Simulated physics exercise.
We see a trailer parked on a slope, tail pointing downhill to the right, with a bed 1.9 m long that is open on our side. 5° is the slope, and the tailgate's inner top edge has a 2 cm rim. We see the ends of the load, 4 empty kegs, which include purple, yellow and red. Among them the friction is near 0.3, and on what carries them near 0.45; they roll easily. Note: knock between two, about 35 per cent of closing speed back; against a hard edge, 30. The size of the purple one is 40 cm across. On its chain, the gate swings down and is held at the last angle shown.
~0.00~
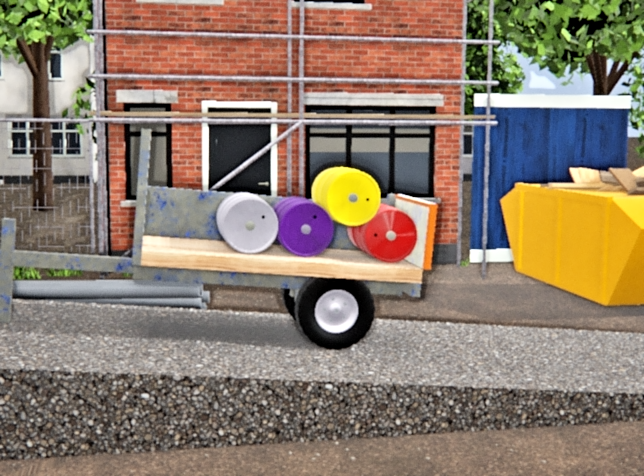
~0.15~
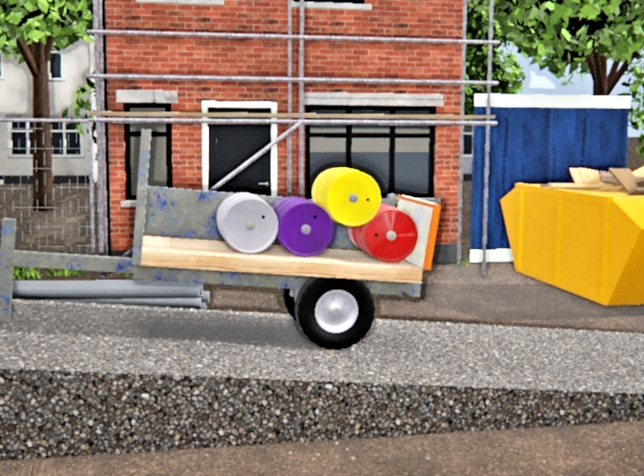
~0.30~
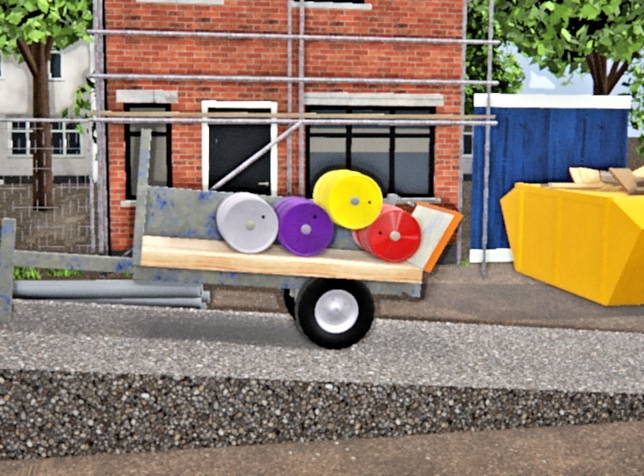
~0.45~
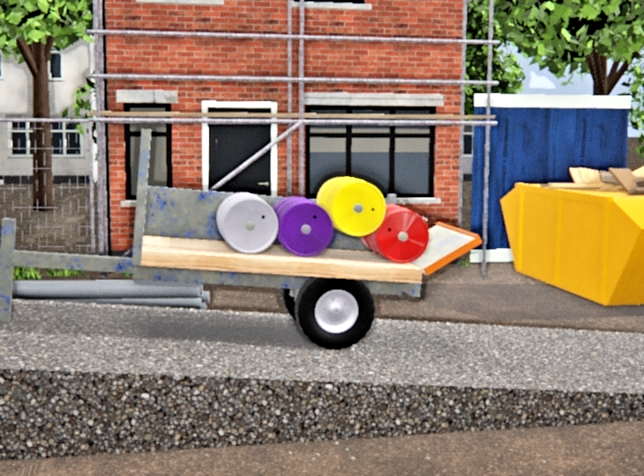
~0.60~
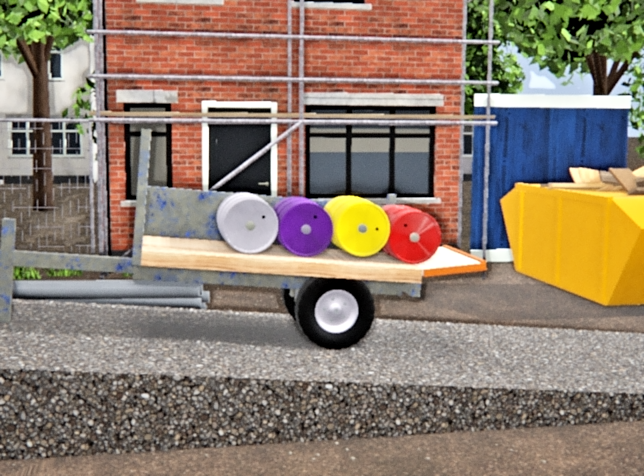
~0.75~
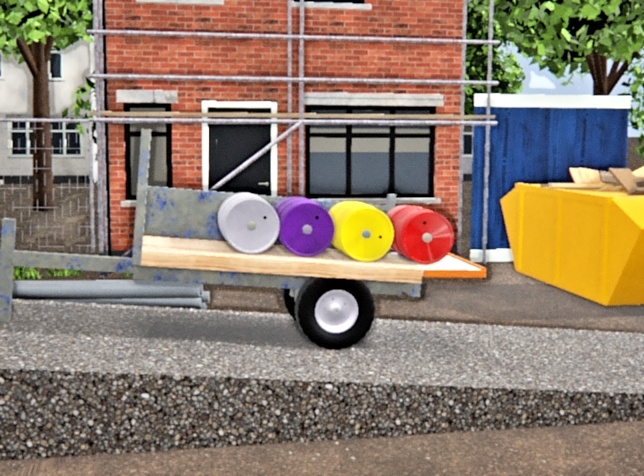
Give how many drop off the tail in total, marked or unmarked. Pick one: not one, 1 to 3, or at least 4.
At least 4.
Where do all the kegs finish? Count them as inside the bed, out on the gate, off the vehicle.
The numbers run 0, 0, 4 in that sequence.
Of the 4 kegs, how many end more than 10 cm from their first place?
That makes 4 in total.
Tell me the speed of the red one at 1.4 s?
Estimated speed near 0.5 m/s.
Then, 1.4 s in, purple is on the bed, 70 cm short of the hinge, rolling right; yellow is on the bed, 15 cm short of the hinge, rolling right; red is on the gate, 45 cm past the hinge, rolling right; 0 of 4 are out.
Then, 2.1 s in, purple is on the bed, 35 cm short of the hinge, rolling right; yellow is on the gate, 25 cm past the hinge, rolling right; red is out on the ground; 1 of 4 is out.
Then, 3.0 s in, purple is on the gate, 30 cm past the hinge, rolling right; yellow is out on the ground; red is off the vehicle; 2 of 4 are out.
Then, 3.9 s in, purple is out on the ground; yellow is out on the ground; red is off the vehicle; 4 of 4 are out.
In the end (6.3 s), purple is off the vehicle; yellow is off the vehicle; red is out on the ground; 4 of 4 are out.
